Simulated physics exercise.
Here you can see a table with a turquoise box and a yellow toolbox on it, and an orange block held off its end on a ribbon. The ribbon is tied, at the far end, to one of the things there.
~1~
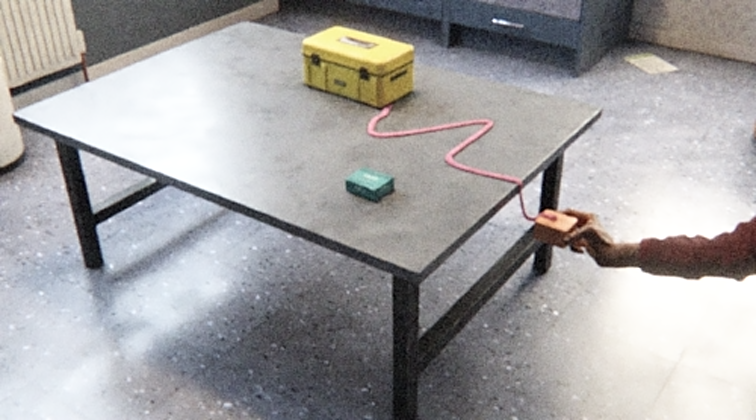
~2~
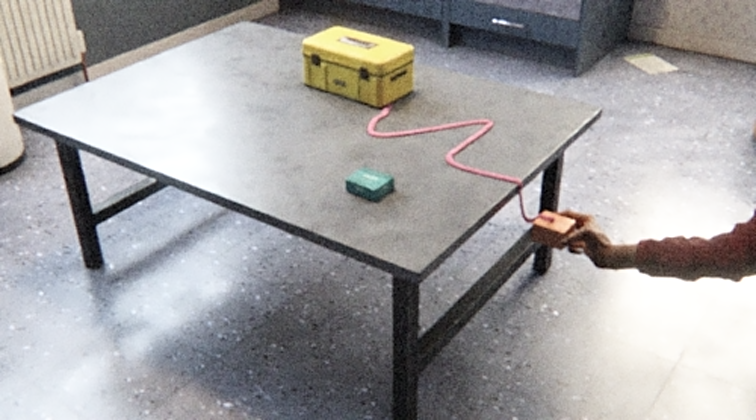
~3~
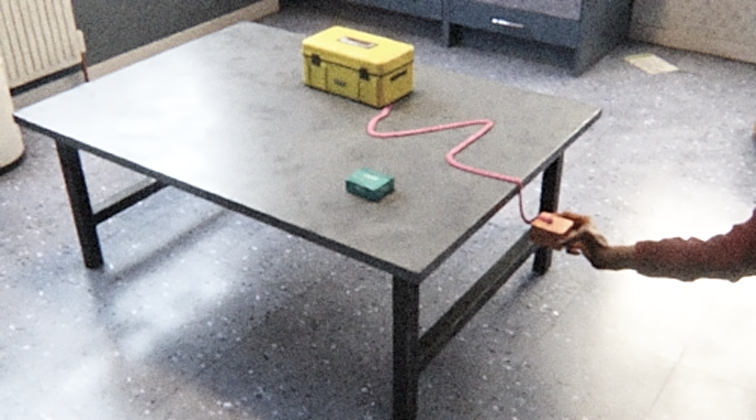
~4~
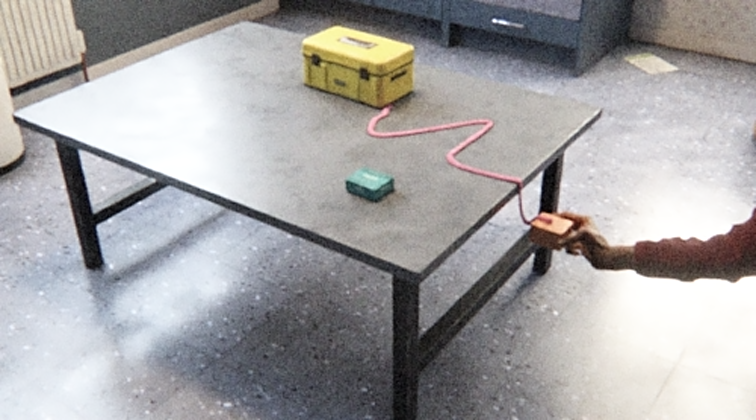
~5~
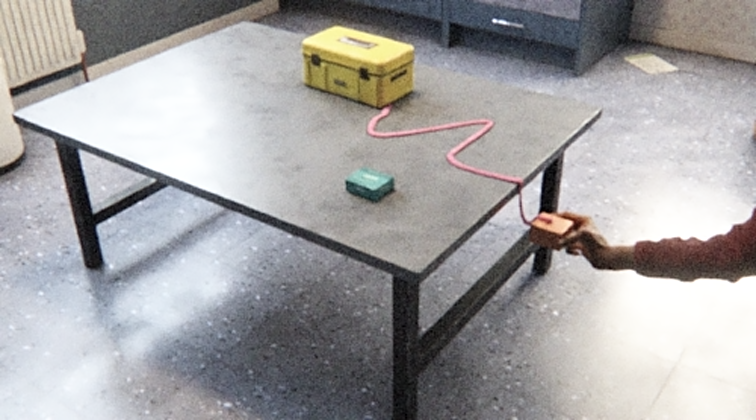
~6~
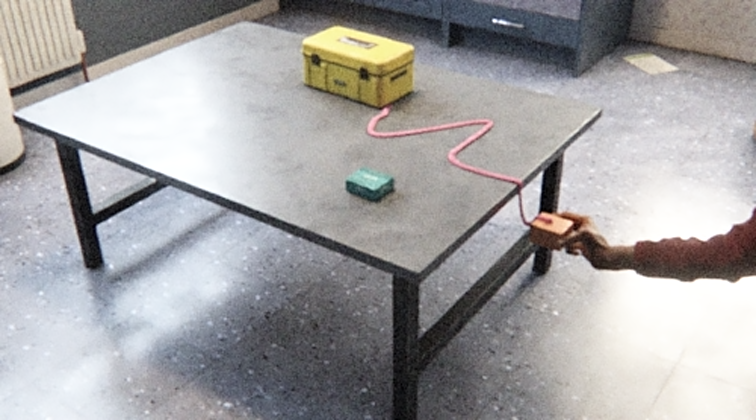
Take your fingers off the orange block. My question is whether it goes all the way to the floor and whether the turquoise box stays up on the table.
Here is how it goes: The orange block falls the whole way; the turquoise box stays up.
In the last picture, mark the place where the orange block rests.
You'll find its middle at pixel (548, 356).
Then, 0.62 s later than the last view, block on the floor near (547, 356); toolbox as before; box as before.
Finally, block on the floor near (547, 356); toolbox as before; box as before. The orange block reaches the floor and the turquoise box remains where it stands.
